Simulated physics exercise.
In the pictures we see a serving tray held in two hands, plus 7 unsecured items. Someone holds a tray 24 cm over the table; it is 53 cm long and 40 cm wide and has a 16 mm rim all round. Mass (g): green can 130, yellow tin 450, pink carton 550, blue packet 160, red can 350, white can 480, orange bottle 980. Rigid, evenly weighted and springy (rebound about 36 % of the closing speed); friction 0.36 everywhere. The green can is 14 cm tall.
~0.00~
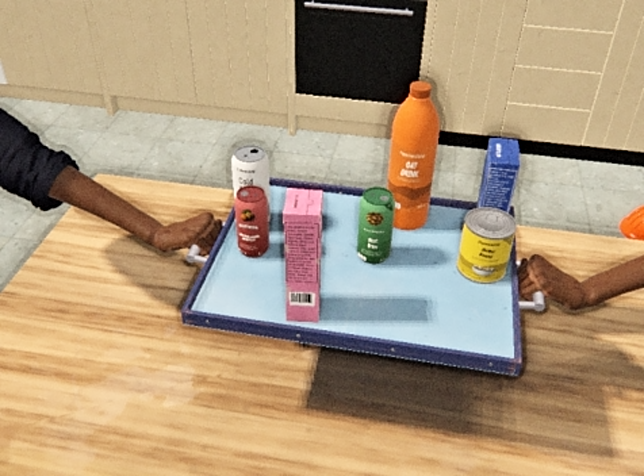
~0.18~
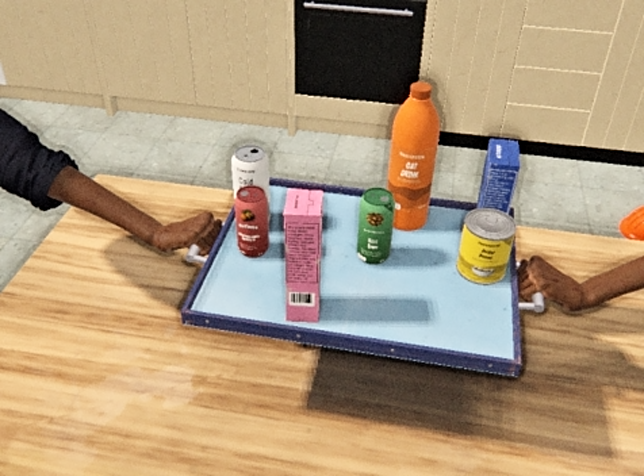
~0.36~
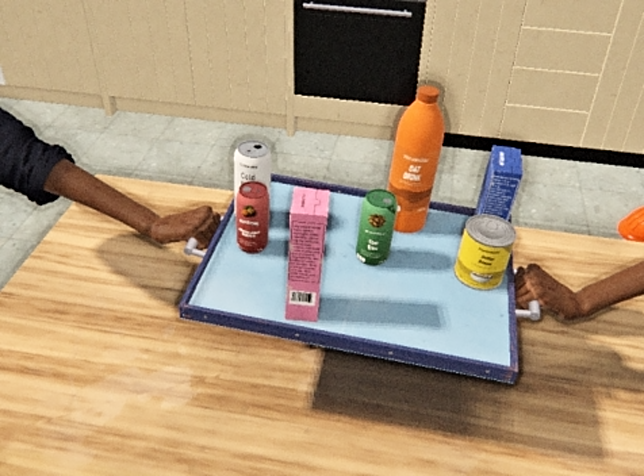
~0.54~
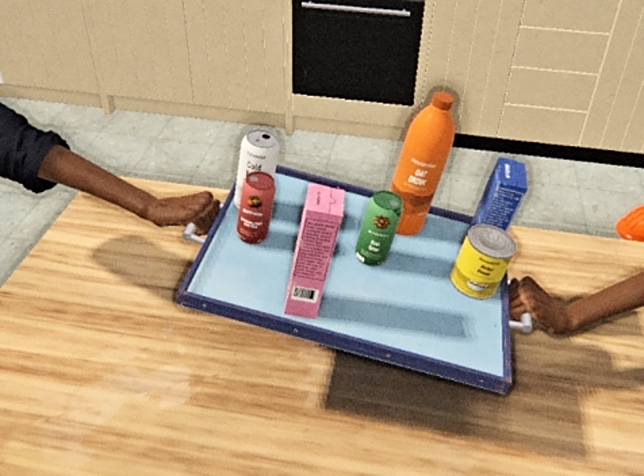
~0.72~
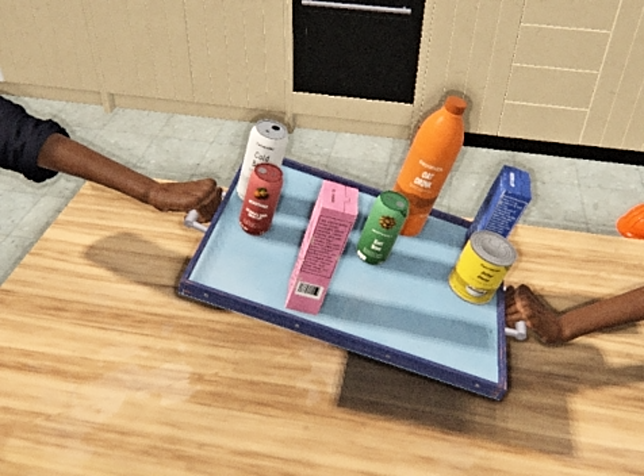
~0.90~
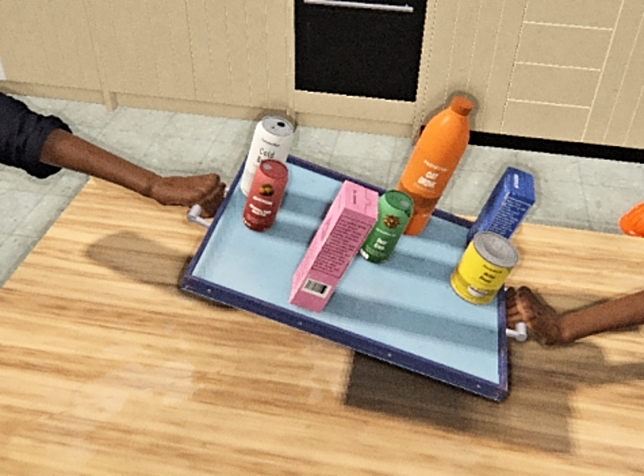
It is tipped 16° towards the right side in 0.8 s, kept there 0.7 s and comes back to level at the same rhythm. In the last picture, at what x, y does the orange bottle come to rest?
The orange bottle rests near (413, 154).
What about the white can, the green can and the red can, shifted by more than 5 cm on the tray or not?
White can: Remains in place; green can: Remains in place; red can: Remains in place.
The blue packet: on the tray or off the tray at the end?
When everything stops, the blue packet is out of bounds.
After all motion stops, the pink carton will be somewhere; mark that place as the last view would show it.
It finishes around (444, 303).
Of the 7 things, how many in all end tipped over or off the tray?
Total count: 2.
After 1.30 s, tray at 16°, right edge down; pink carton on its side; blue packet 13° off its base.
After 1.60 s, tray at 16°, right edge down; blue packet now off the tray; pink carton on its side.
After 2.00 s, tray at 8°, right edge down; pink carton on its side.
In the end (2.9 s), off the tray, blue packet; toppled on the tray, pink carton; the other 5 under 5 cm from the start. At the end, from the last picture's camera, orange bottle near (413, 154).
